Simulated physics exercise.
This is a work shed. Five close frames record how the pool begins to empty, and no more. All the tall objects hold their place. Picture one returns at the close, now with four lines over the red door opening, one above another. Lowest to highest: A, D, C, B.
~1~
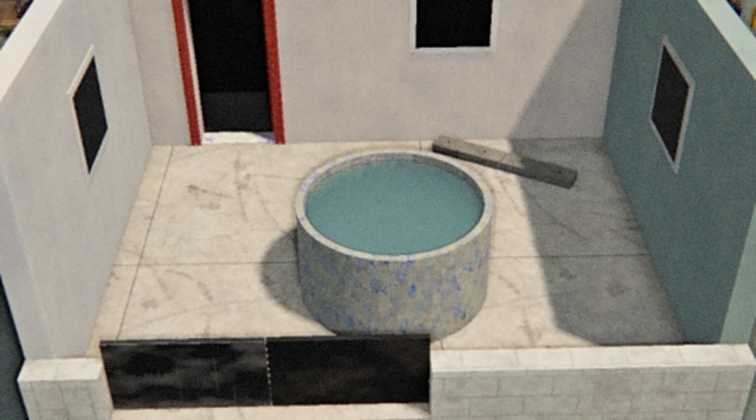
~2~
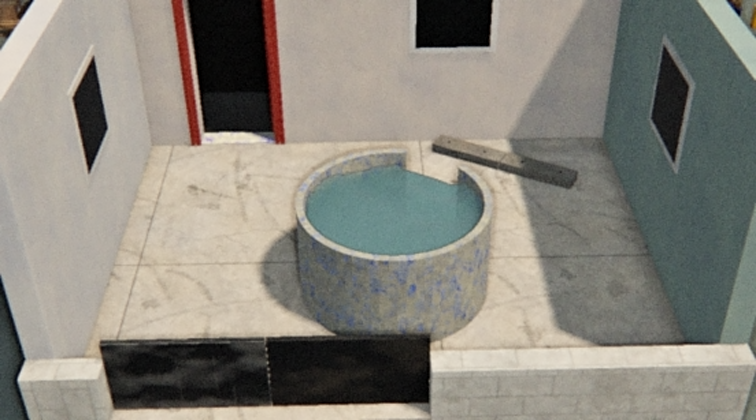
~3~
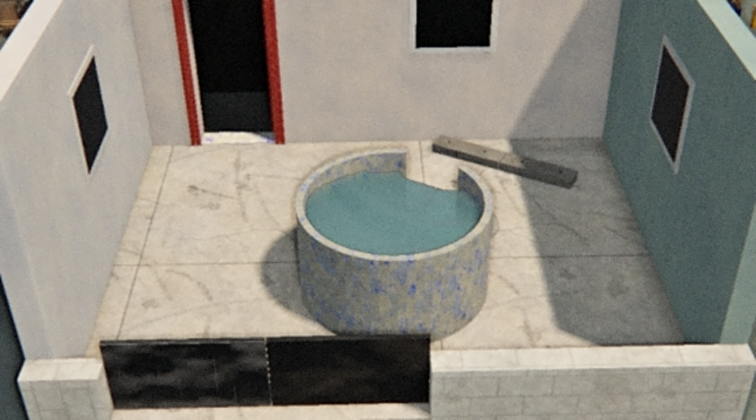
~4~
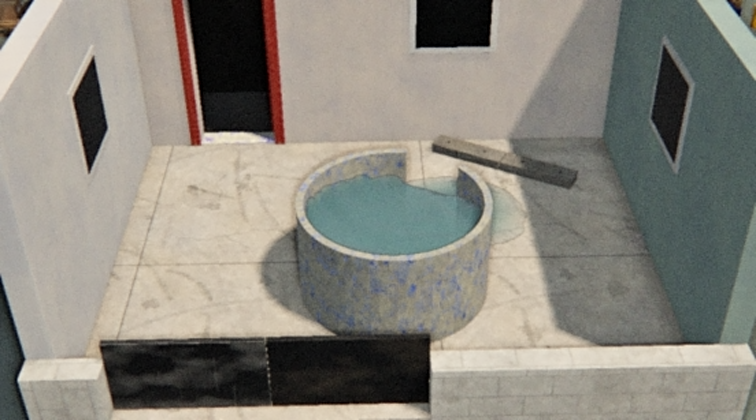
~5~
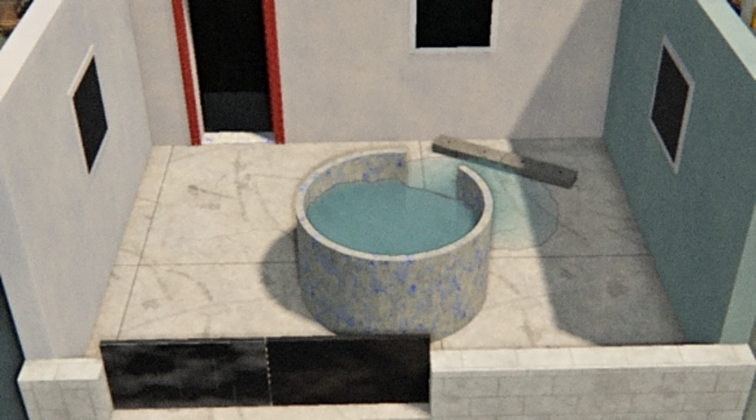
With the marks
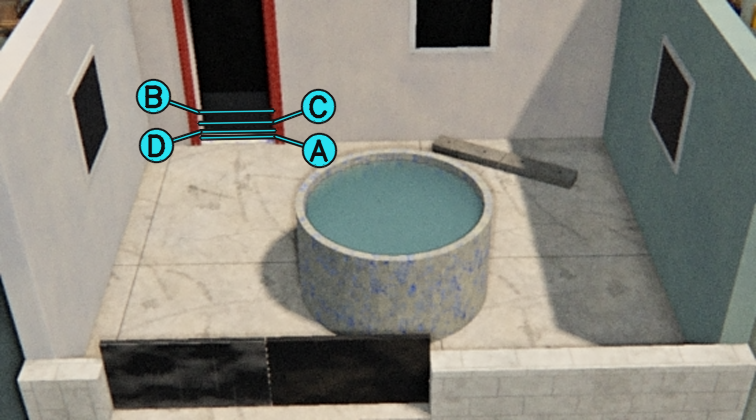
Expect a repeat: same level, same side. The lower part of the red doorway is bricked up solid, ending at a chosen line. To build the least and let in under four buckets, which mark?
The answer is mark A.
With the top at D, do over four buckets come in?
No.
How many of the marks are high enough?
All of them.
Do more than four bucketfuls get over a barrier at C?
No.
In cyan, A at (238, 137); B at (235, 111); C at (236, 122); D at (237, 131); from the bottom up A, D, C, B.
For mark A, a splash gets over, under a bucket.
For mark B, nothing gets over.
For mark C, nothing gets over.
For mark D, nothing gets over.
